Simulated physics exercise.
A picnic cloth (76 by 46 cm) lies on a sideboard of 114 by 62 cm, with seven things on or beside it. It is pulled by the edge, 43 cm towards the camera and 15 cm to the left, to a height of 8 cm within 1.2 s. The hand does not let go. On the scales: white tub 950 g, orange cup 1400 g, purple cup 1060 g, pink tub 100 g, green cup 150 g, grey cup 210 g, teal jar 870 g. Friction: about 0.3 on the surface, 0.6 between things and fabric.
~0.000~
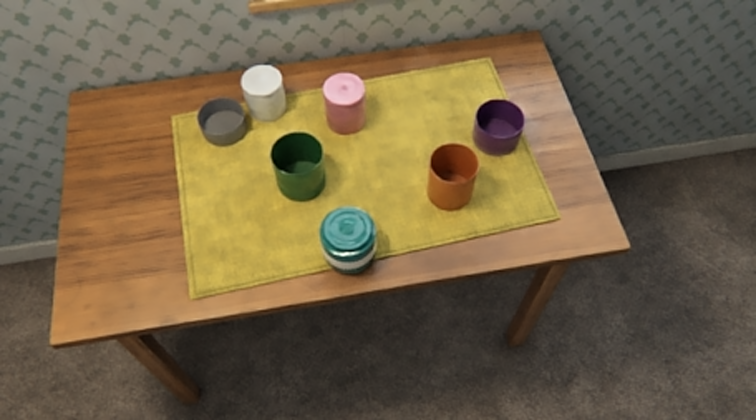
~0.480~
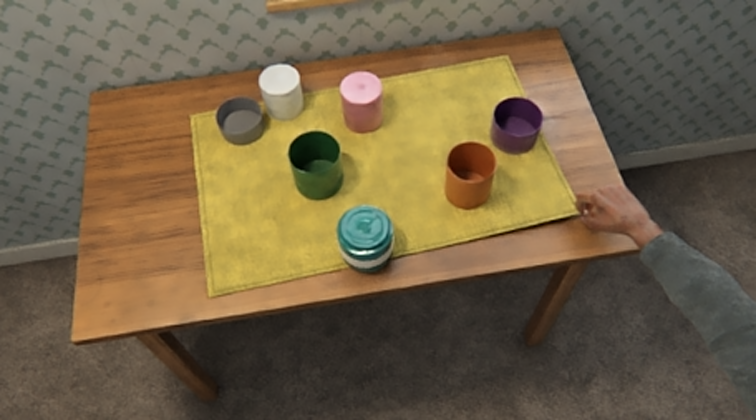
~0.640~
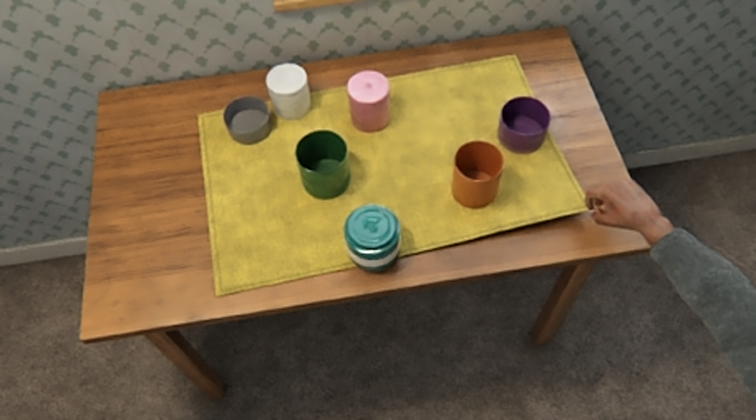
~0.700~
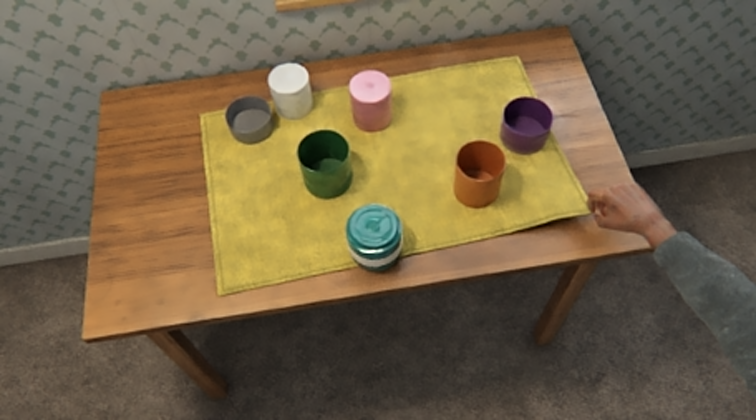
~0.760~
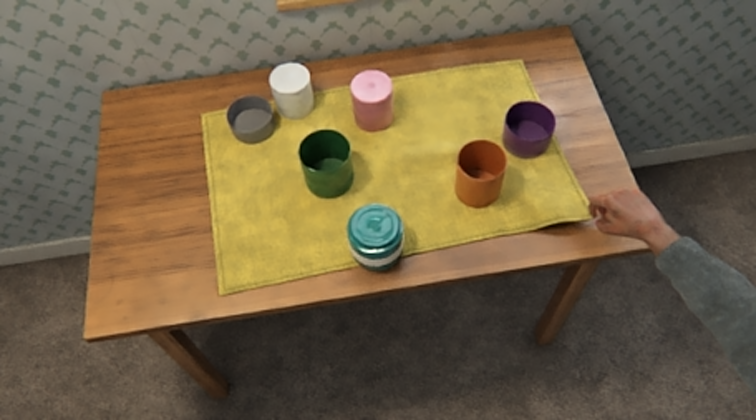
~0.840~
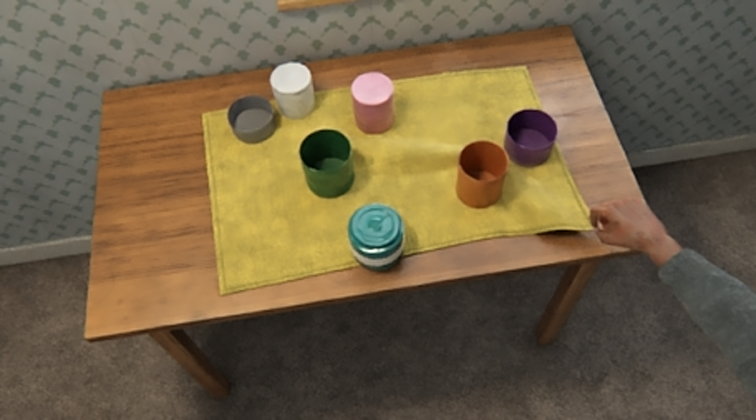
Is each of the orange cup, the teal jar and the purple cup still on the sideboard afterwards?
The orange cup drops off, the teal jar goes over the edge, the purple cup goes over the edge.
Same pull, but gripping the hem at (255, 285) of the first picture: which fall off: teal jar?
In that case: Teal jar drops off.
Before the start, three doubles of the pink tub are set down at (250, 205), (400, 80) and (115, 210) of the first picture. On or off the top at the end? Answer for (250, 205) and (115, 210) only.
In turn: Falls off, remains.
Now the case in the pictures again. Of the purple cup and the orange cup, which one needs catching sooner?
The purple one.
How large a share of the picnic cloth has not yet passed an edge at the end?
Some 0 per cent of it.
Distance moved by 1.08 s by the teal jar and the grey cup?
Teal jar 2 cm, grey cup 4 cm.
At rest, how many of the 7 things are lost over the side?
I count 6.
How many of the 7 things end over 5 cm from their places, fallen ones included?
That makes 7.
At 1.1 s, 95 % of the picnic cloth is still over the top; purple cup 14 cm off its start, orange cup 8 cm off its start, teal jar 3 cm off its start.
At 1.3 s, 85 % of the picnic cloth is still over the top; purple cup 29 cm off its start, orange cup 22 cm off its start, teal jar 6 cm off its start.
At 1.6 s, 55 % of the picnic cloth is still over the top; purple cup over the edge, orange cup on its side, 38 cm off its start at (505, 370), teal jar 16 cm off its start at (394, 307).
At 1.8 s, 5 % of the picnic cloth is still over the top; purple cup over the edge, orange cup over the edge, teal jar over the edge.
At 3.4 s, 0 % of the picnic cloth is still over the top; purple cup over the edge, teal jar over the edge, orange cup over the edge, grey cup over the edge.
